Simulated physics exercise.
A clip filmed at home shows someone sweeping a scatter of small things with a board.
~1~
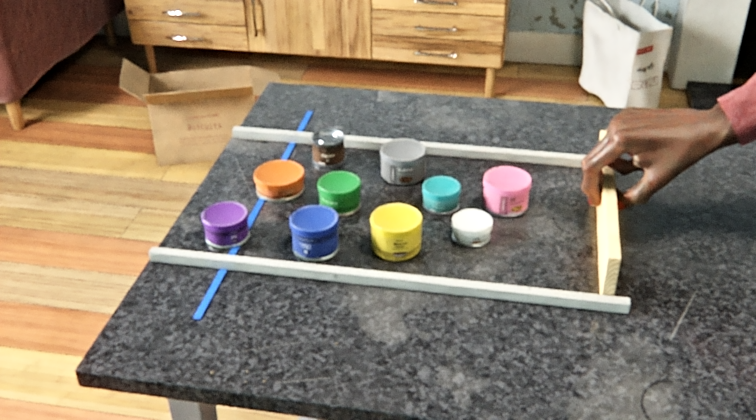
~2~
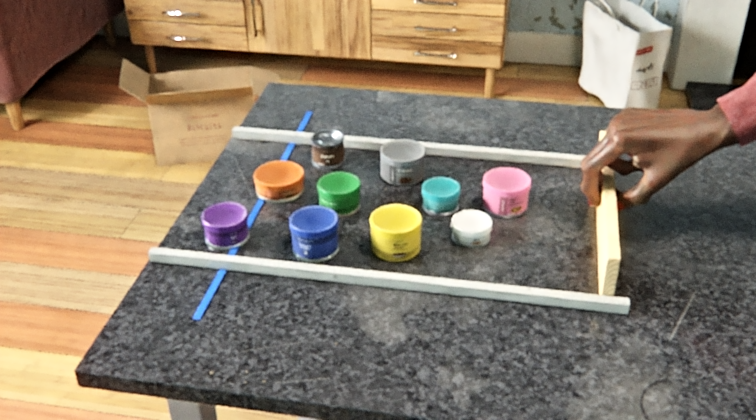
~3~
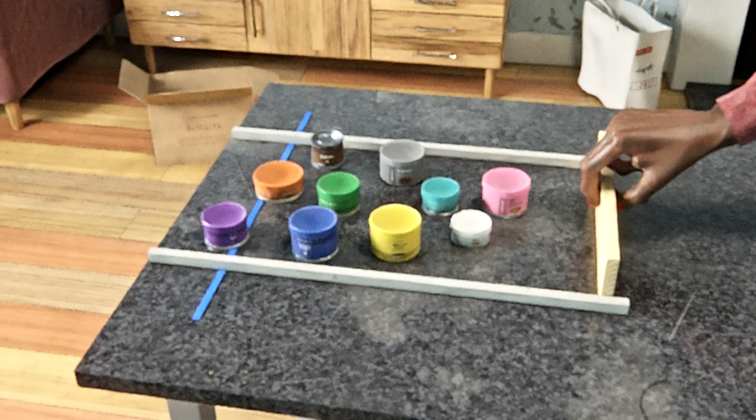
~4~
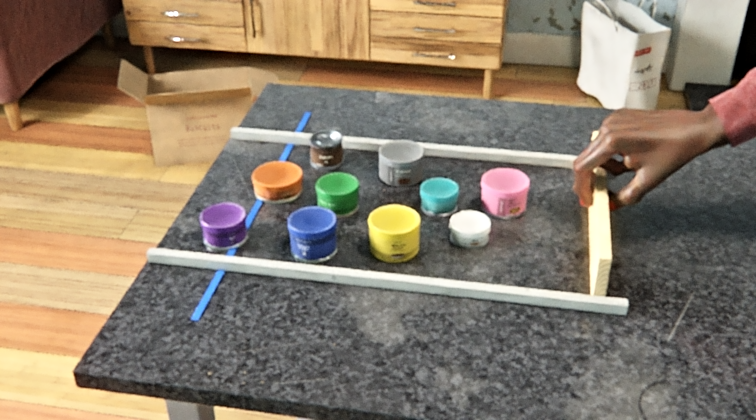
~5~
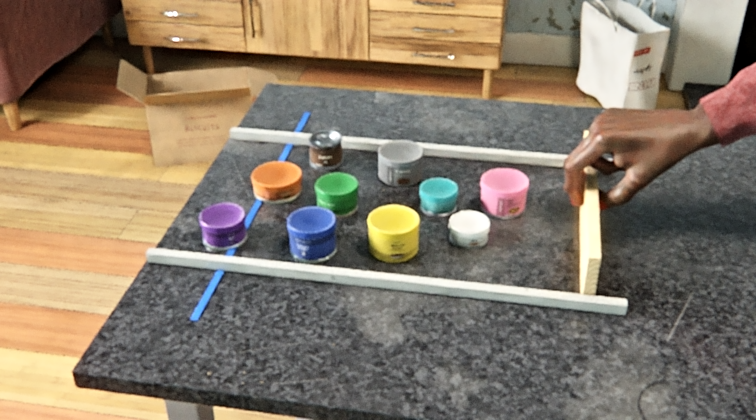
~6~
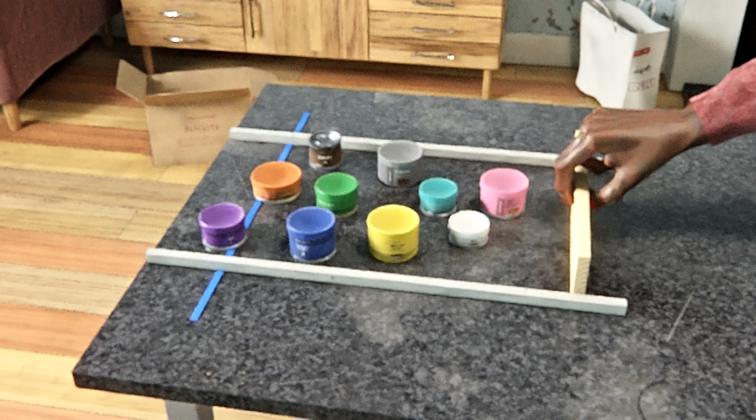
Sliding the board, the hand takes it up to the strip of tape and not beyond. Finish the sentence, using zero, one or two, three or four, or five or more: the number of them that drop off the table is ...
The number that drop off the table is one or two.
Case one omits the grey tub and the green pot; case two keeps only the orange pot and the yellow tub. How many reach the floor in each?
Fallen: 1 in the first try, 0 in the other.
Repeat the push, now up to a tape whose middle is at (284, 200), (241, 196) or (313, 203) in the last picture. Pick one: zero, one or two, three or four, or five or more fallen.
In that order: One or two; 5 or more; none.
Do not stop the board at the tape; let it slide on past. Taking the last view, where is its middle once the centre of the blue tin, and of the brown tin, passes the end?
(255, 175) and then (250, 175), give or take.
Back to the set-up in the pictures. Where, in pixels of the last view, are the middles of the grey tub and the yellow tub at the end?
Grey tub: About (260, 147); yellow tub: About (214, 222).
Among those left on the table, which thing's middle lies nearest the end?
Orange pot.
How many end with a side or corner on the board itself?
The number is 4.
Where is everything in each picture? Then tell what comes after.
Purple tin (226, 225); orange pot (280, 181); brown tin (328, 148); board (607, 208); tape (264, 197), in the first frame.
Orange pot (280, 182); grey tub (403, 163), in the second frame.
Brown tin (328, 150); blue tin (314, 234), in the third frame.
Purple tin (224, 226); board (599, 209), in the fourth frame.
Orange pot (277, 183); green pot (337, 195), in the fifth frame.
Purple tin (223, 227); orange pot (277, 183); brown tin (326, 150); board (580, 207); tape (261, 198), in the sixth frame.
A little later, none off yet; purple tin at rest near (223, 227); orange pot at rest near (277, 183); brown tin at rest near (326, 150).
Next, none off yet; purple tin shifted about its own width near (174, 223); orange pot shifted about its own width near (239, 173); brown tin shifted well along near (270, 141).
When it is over, the number that fall off is one or two; down, purple tin.
